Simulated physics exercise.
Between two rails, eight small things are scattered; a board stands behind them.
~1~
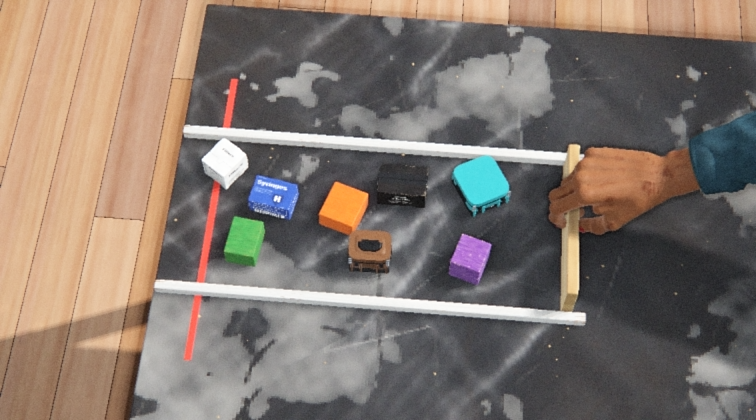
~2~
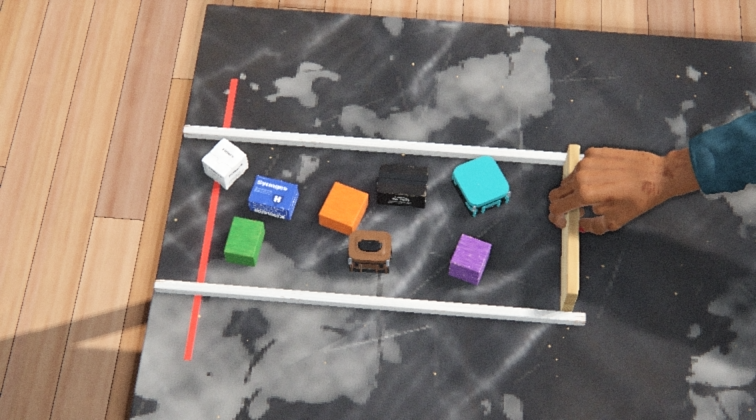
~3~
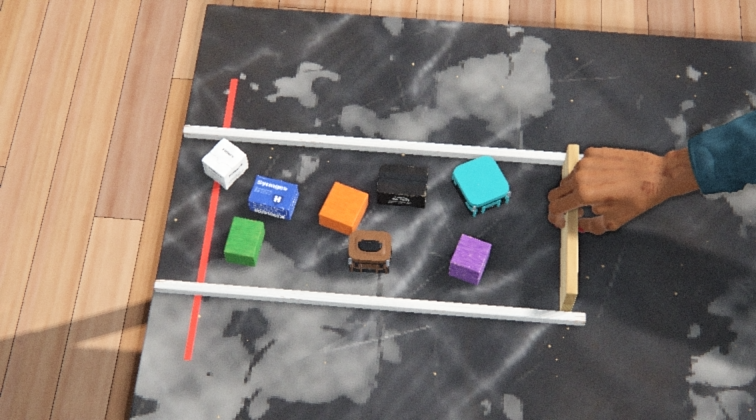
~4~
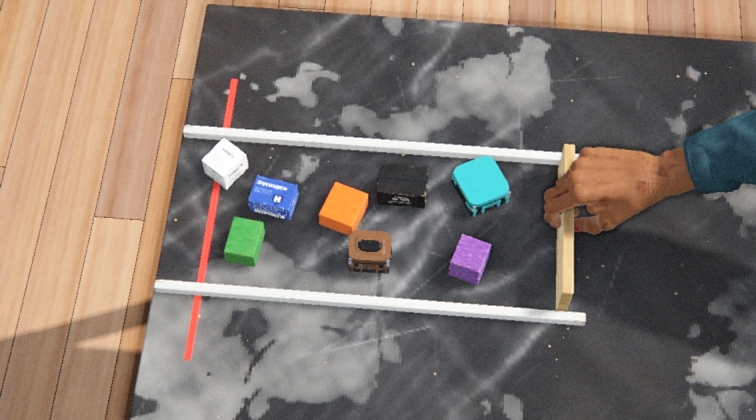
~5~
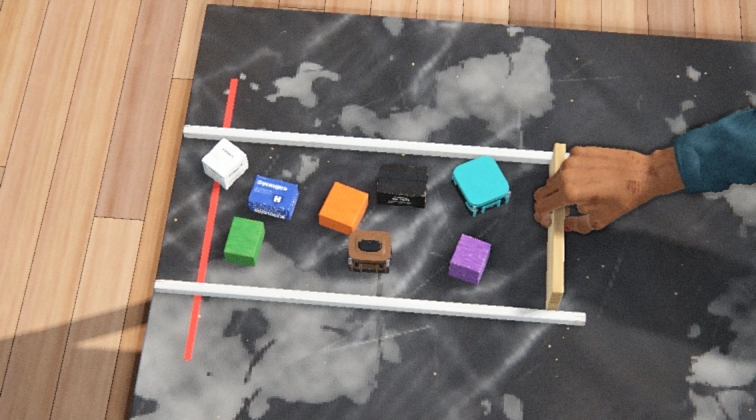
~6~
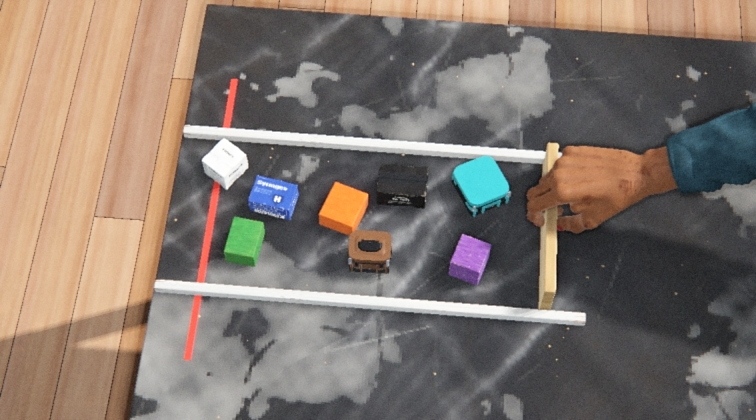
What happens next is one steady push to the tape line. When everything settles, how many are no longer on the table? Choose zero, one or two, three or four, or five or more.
When everything settles, five or more are no longer on the table.
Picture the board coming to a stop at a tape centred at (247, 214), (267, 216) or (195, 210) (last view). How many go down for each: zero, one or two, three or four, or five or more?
One after another: 1 or 2, one to two, more than four.
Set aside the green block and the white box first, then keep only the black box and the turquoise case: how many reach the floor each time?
The counts: 3 and 3.
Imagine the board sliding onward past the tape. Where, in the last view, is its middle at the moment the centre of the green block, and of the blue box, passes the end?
When the green block crosses, the middle is near (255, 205); when the blue box crosses, near (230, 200).
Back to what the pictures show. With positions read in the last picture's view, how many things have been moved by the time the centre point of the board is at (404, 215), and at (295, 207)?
The first number is 4, the next one 8.
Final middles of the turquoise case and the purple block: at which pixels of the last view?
Final spots - turquoise case (199, 156), purple block (190, 241).
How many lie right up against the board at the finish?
The count in contact is 3.
Soon after, none off yet; white box at rest near (225, 164); green block at rest near (245, 242); blue box at rest near (273, 198).
In the end, the number that fall off is five or more; gone, black box, brown case, blue box, green block and white box.
